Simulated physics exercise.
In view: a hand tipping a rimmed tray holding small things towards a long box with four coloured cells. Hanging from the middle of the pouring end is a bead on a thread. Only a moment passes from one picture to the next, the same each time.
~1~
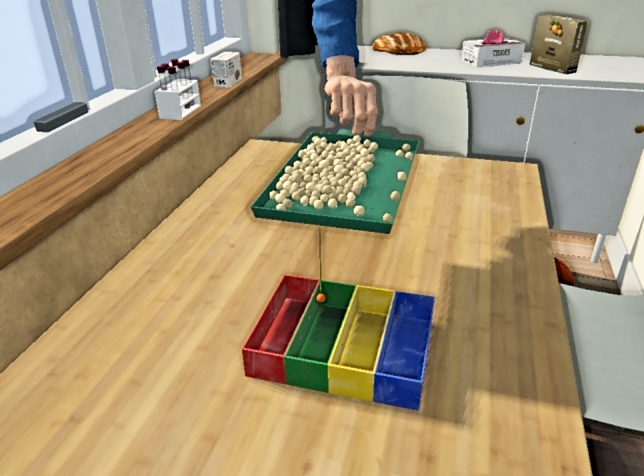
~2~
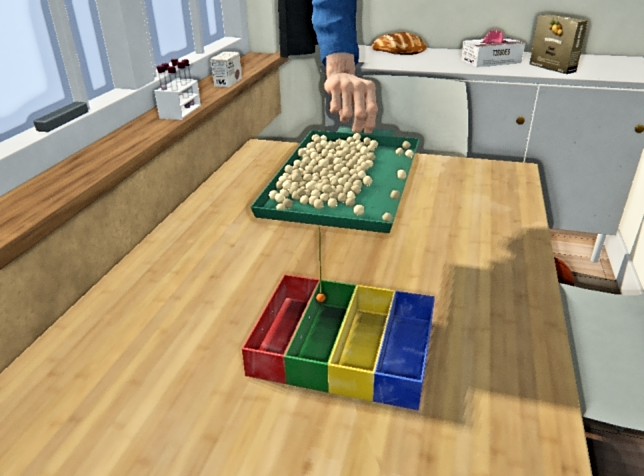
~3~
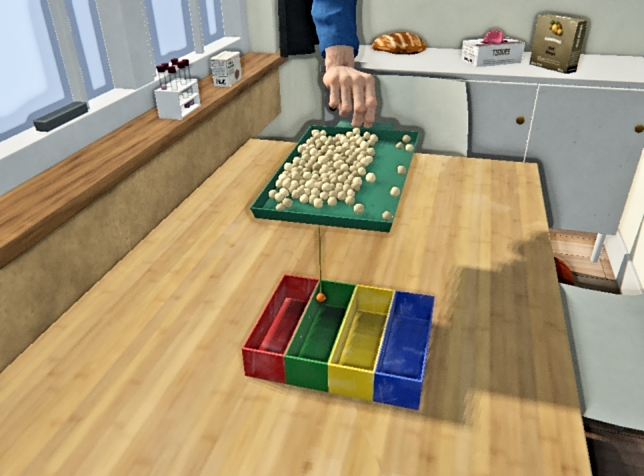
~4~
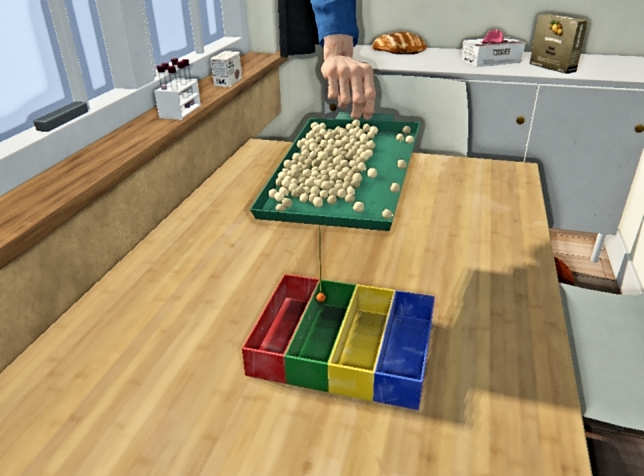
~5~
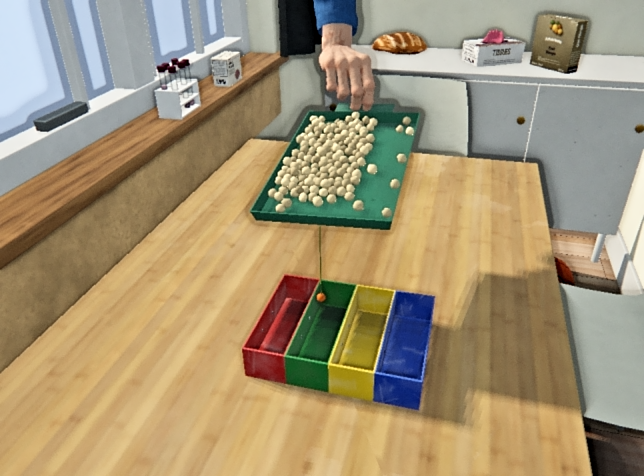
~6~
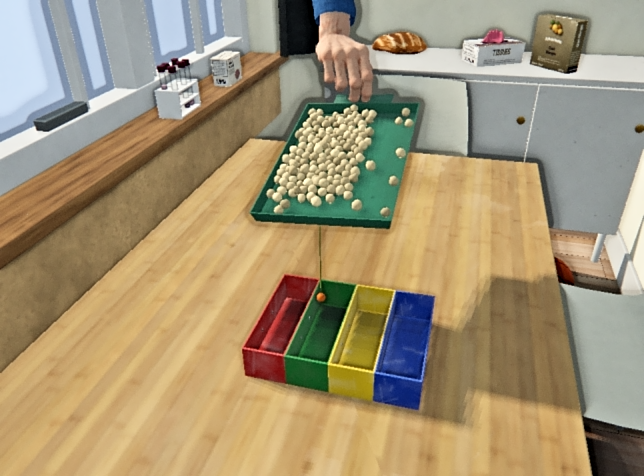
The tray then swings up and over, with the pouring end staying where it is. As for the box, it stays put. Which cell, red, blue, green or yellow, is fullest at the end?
The red cell is fullest at the end.
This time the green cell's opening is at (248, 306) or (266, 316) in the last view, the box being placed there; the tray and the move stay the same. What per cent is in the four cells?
100 %, 100 %.
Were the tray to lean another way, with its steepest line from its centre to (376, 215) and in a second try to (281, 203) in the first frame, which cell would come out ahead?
Case 1 goes to the yellow one, case 2 to the red cell.
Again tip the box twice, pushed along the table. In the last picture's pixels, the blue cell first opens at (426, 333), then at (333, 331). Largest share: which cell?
You'd see red win the first time and green win the second.
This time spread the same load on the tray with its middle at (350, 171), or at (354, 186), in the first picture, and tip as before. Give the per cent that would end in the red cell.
First some 30, then 30 per cent.
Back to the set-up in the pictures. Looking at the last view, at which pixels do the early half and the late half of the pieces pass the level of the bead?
Roughly at (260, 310) first, and then at (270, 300).
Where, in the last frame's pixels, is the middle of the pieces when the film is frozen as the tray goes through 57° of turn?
Around (290, 175).
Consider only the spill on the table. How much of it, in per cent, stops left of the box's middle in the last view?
That's roughly 100 per cent of the pieces.
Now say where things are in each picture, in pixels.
The first frame shows corners of the pouring end (255, 206) and (390, 222), level; middle of the load (331, 170), macadamia nuts; bead on its thread (321, 298); red cell (264, 364); green cell (307, 372); yellow cell (351, 380); blue cell (397, 389).
The second frame shows corners of the pouring end (254, 206) and (390, 221), level; middle of the load (331, 169).
The third frame shows corners of the pouring end (254, 206) and (390, 220), tipped barely, lowest at the left corner; middle of the load (331, 166).
The fourth frame shows corners of the pouring end (254, 208) and (389, 219), tipped a little, lowest at the left corner; middle of the load (331, 161).
The fifth frame shows corners of the pouring end (254, 210) and (389, 219), tipped a little, lowest at the left corner; middle of the load (330, 157).
The sixth frame shows corners of the pouring end (254, 211) and (388, 218), tipped a little, lowest at the left corner; middle of the load (329, 153); red cell (264, 363); green cell (307, 371); yellow cell (351, 379); blue cell (397, 388).
Just after the last frame, tray tipped steeply; almost all on the tray; just a few in the red cell; about a tenth falling or outside the box.
A moment on, tray tipped right over; about a tenth on the tray; roughly a quarter in the red cell; about a tenth in the green cell; just a few in the yellow cell; just a few in the blue cell; roughly half falling or outside the box.
Further on, tray tipped past a quarter turn; roughly a third in the red cell; about a tenth in the green cell; just a few in the yellow cell; just a few in the blue cell; roughly half falling or outside the box.
When it is over, tray tipped past a quarter turn; roughly a third in the red cell; about a tenth in the green cell; just a few in the yellow cell; just a few in the blue cell; roughly half outside the box.
